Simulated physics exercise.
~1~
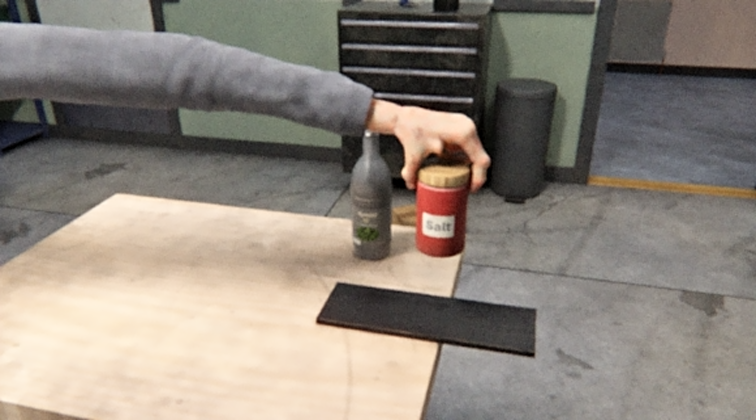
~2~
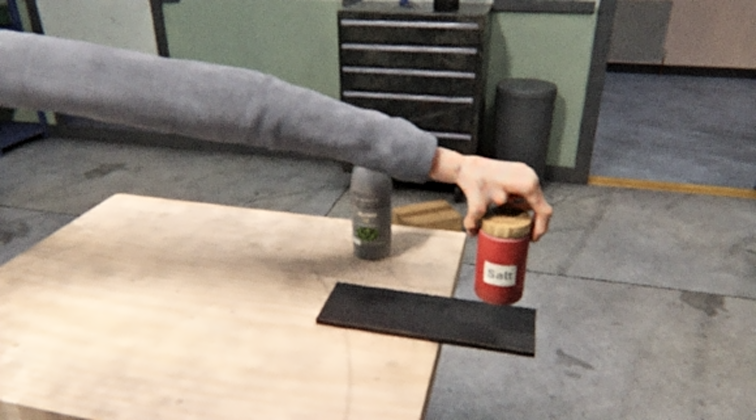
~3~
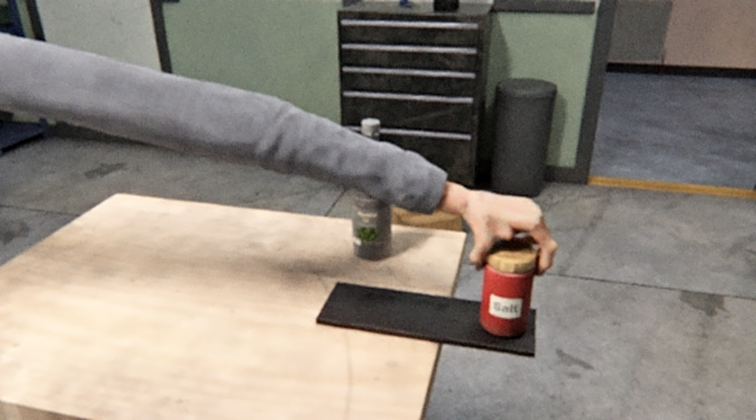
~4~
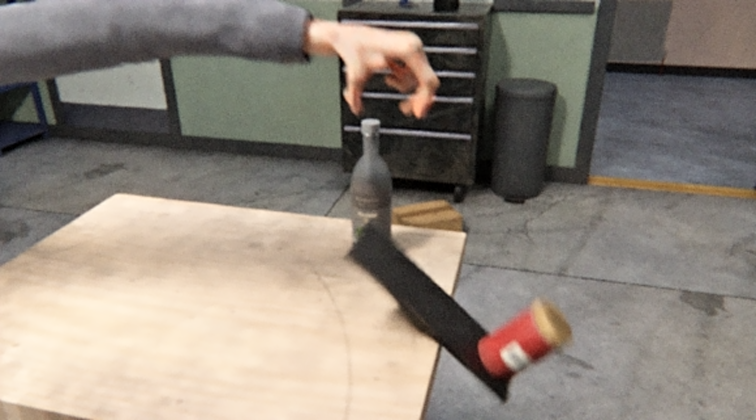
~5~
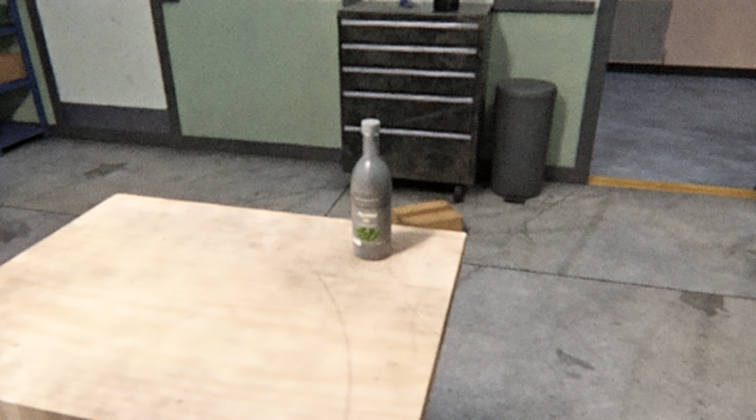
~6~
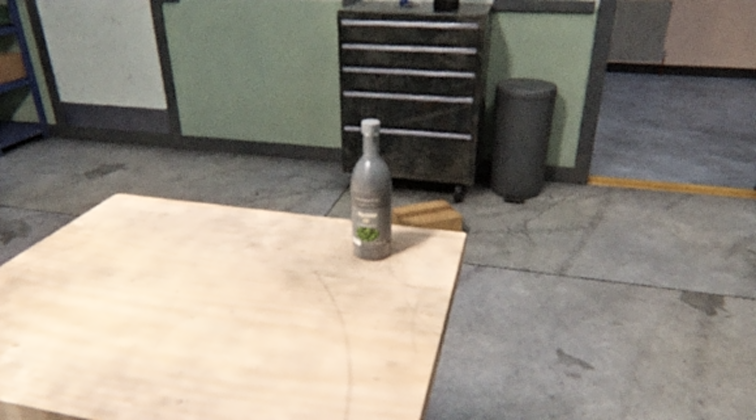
At a wooden table's edge, a hand setting a red salt jar on an overhanging black plank, both tipping off, grey bottle remaining.
